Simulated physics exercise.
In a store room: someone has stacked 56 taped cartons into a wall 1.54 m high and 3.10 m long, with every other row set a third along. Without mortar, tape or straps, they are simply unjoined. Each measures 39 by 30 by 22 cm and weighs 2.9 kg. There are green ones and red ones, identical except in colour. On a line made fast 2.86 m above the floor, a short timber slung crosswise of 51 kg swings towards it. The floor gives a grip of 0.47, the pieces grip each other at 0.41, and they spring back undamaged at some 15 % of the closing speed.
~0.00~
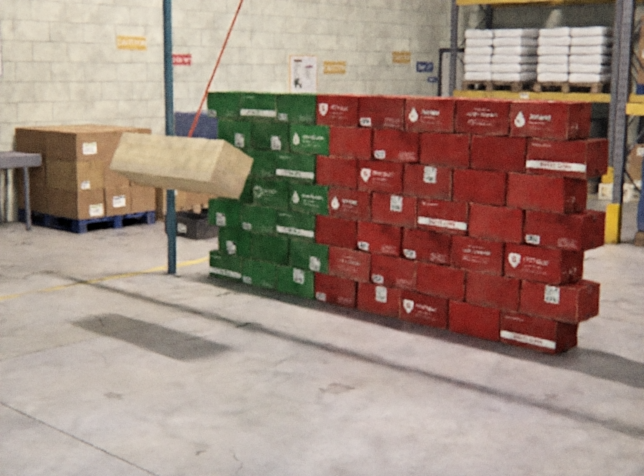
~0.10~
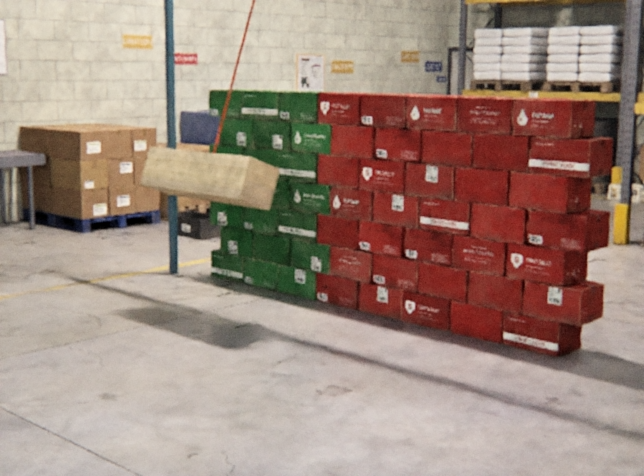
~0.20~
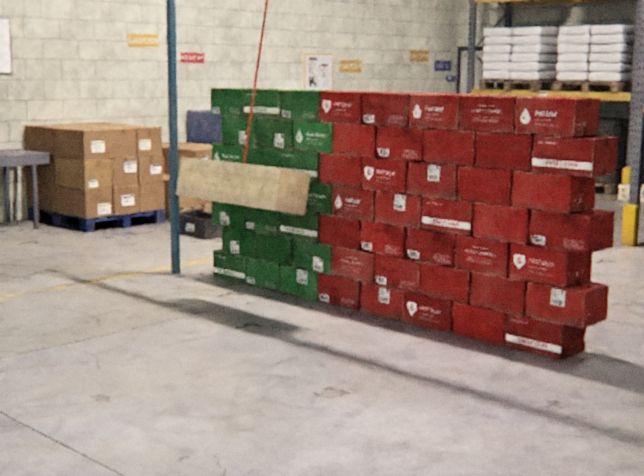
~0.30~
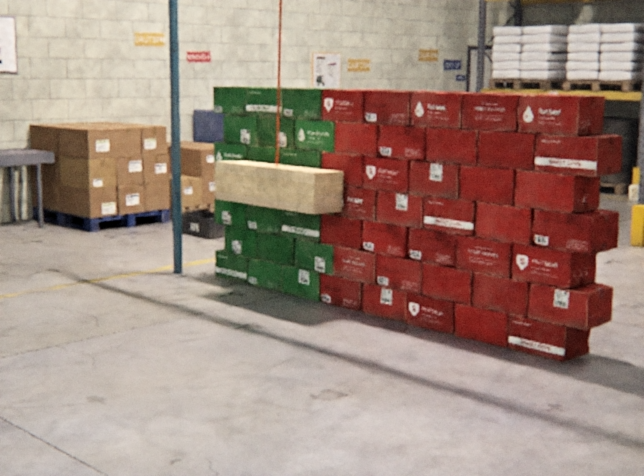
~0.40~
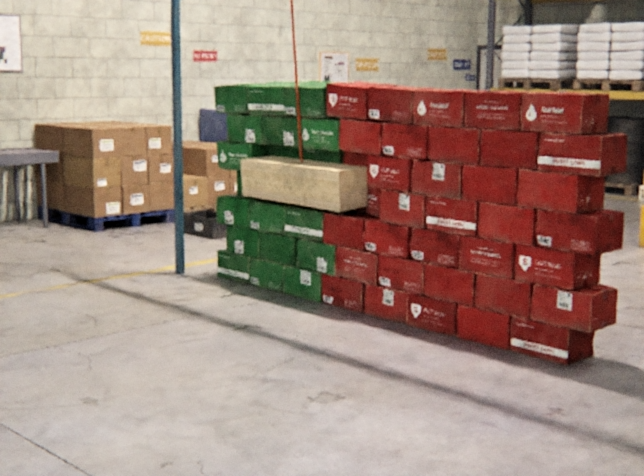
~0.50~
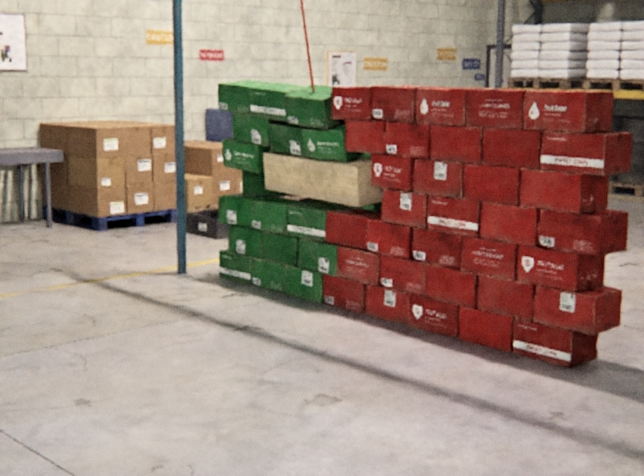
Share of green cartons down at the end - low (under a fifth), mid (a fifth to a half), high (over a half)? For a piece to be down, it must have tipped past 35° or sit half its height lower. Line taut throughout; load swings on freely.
High.
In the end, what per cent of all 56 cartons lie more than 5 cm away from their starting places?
40 percent of them have shifted.
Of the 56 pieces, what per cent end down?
Estimate: About 35% of them.
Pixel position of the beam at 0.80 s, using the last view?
It sits close to pixel (359, 157).
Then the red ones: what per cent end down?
Red: 20%.
By 0.80 s, line 22° past plumb; 7 of the 21 green cartons down (9 of 56 in all colours); top green carton tilted 8°; top red carton tilted 4°.
By 1.44 s, line 17° past plumb; 11 of the 21 green cartons down (13 of 56 in all colours); top green carton tilted 13°, 48 cm lower; top red carton tilted 20°, 7 cm lower.
By 2.18 s, line 11° before plumb; 14 of the 21 green cartons down (20 of 56 in all colours); top green carton 1.32 m lower; top red carton on its side.
When it is over (4.0 s), line 18° past plumb; 14 of the 21 green cartons down (20 of 56 in all colours); top green carton 1.32 m lower; top red carton 1.32 m lower. That is 67 per cent. In pixels of the last frame, middles, top green carton near (174, 300), top red carton near (368, 265).
